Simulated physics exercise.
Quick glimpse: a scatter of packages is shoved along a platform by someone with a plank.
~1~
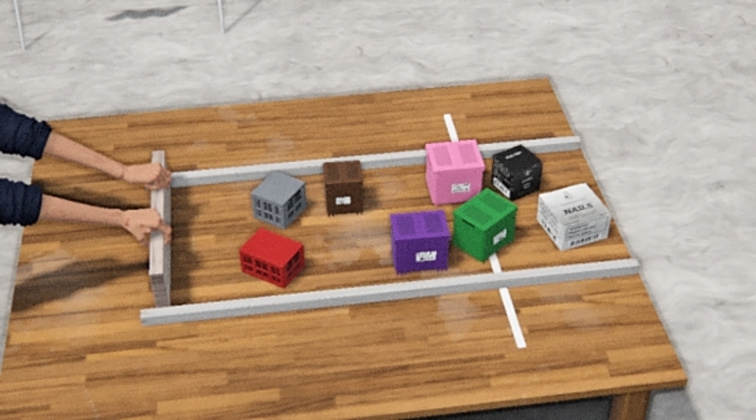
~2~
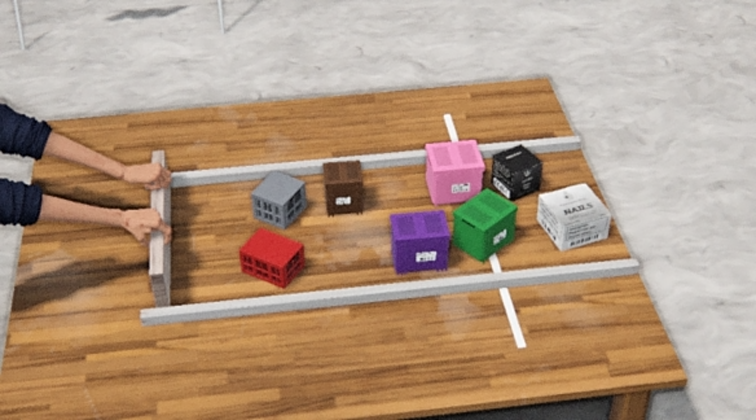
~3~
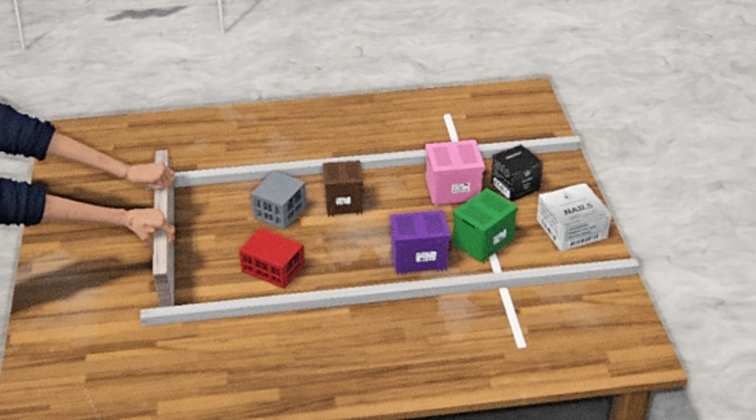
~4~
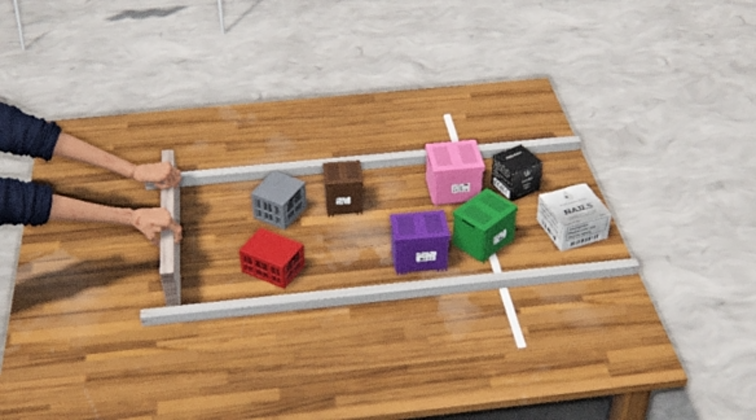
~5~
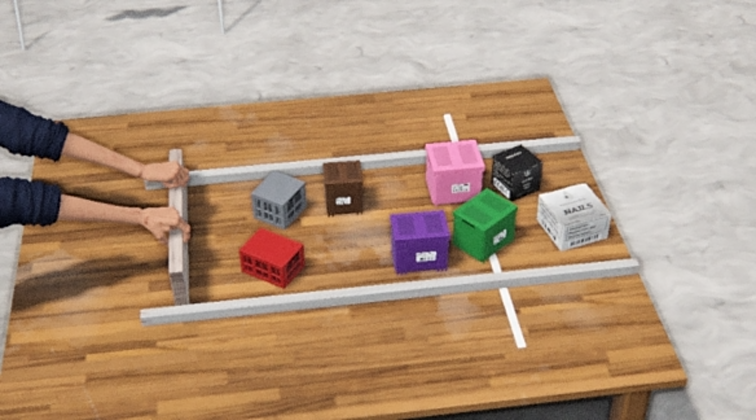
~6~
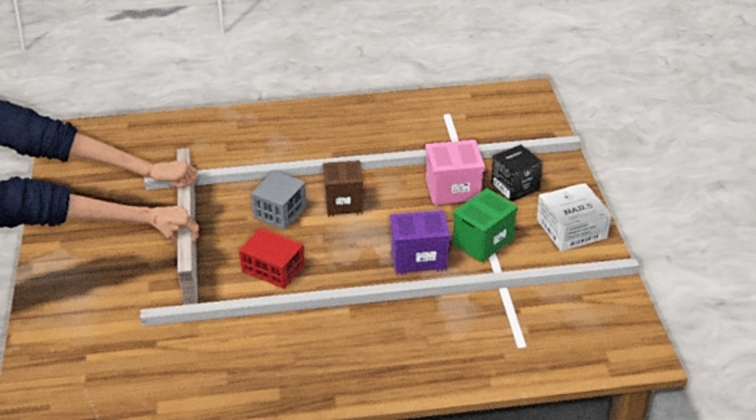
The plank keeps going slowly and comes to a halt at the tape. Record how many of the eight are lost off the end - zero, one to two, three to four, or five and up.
Lost off the end: One to two.
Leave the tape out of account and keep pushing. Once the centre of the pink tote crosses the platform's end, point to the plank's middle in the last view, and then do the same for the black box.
Around (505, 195), then around (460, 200).
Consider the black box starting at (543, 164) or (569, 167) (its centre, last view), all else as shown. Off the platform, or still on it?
Lab note - it goes down; then it goes down.
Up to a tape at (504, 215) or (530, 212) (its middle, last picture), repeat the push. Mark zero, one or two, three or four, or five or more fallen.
For the first place I'd say either one or two, and for the second either three or four.
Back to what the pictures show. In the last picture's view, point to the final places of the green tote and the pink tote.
One ends up near (593, 212) and the other near (568, 163).
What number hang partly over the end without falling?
The answer comes to 1.
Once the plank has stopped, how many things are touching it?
That comes to 2.
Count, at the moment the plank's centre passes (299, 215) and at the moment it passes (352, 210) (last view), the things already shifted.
Counts: 3 and 5.
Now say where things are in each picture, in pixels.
In the first picture, white box (573, 217); black box (517, 173); green tote (484, 226); plank (161, 228); tape (480, 217).
In the second picture, black box (517, 173); grey crate (279, 200).
In the third picture, green tote (484, 227); purple tote (419, 243).
In the fourth picture, white box (573, 217); plank (171, 227).
In the fifth picture, black box (517, 173); brown tote (343, 189).
In the sixth picture, white box (573, 217); black box (517, 173); green tote (484, 227); plank (187, 226); tape (480, 217).
Early on, none off yet; white box at rest near (573, 217); black box at rest near (517, 173); green tote at rest near (484, 227).
Finally, the number that fall off is one or two; lost, black box and white box.
